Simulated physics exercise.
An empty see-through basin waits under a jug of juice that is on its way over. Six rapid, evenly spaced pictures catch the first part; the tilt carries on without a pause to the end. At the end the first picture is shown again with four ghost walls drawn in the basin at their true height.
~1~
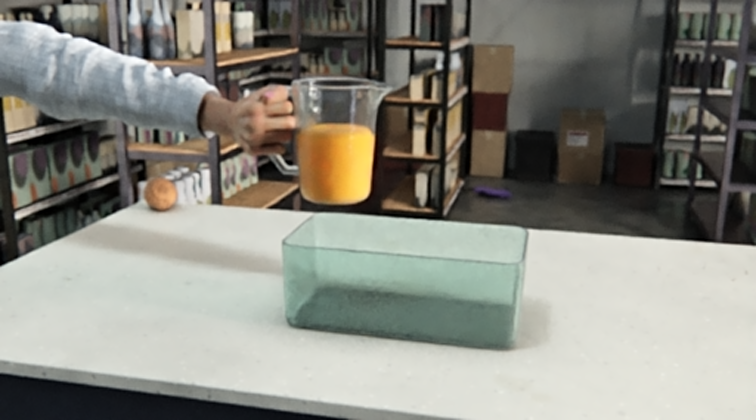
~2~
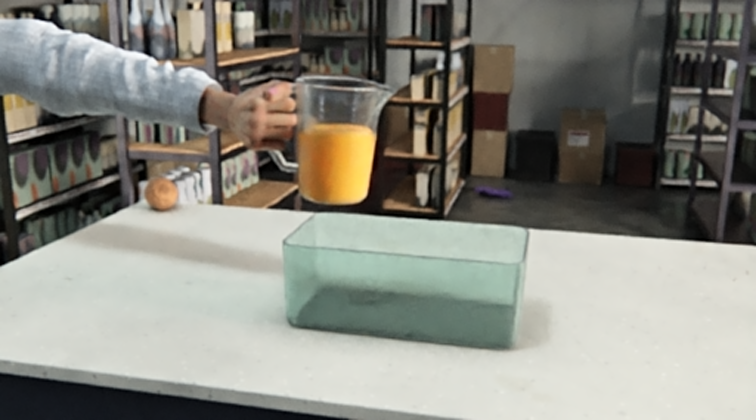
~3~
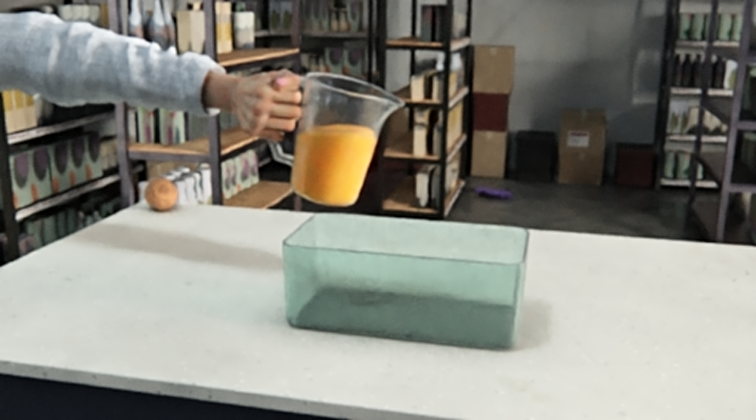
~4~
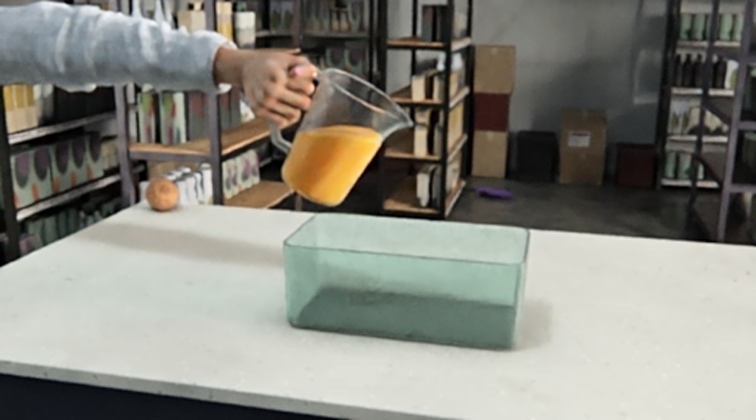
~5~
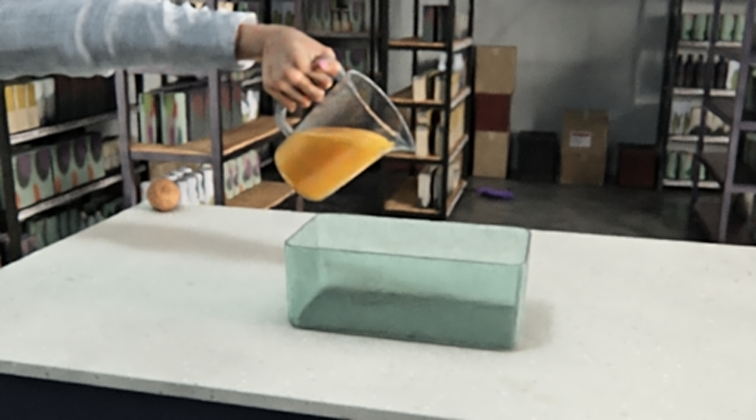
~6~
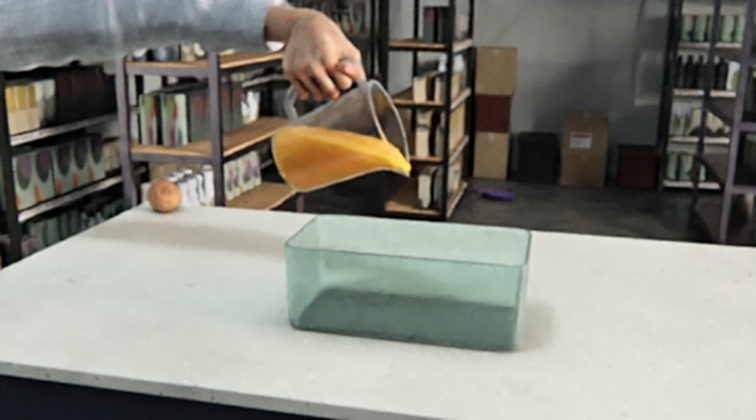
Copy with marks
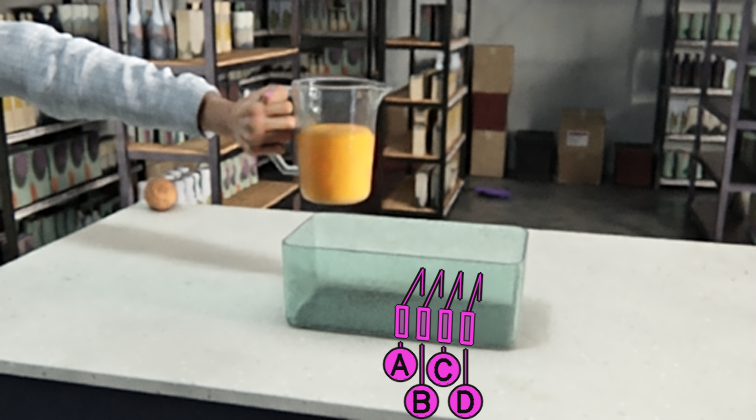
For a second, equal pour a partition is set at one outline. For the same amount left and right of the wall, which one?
Use slot B.
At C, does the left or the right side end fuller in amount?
More ends on the left.
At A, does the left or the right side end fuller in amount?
The right side.
In magenta, A at (400, 342); B at (421, 345); C at (443, 347); D at (465, 350).
Choosing A, about 6 % ends left of the wall and 93 % right of it.
Choosing B, about 48 % ends left of the wall and 51 % right of it.
Choosing C, about 86 % ends left of the wall and 10 % right of it; 4 % is lost outside.
Choosing D, about 89 % ends left of the wall and 7 % right of it; 4 % is lost outside.
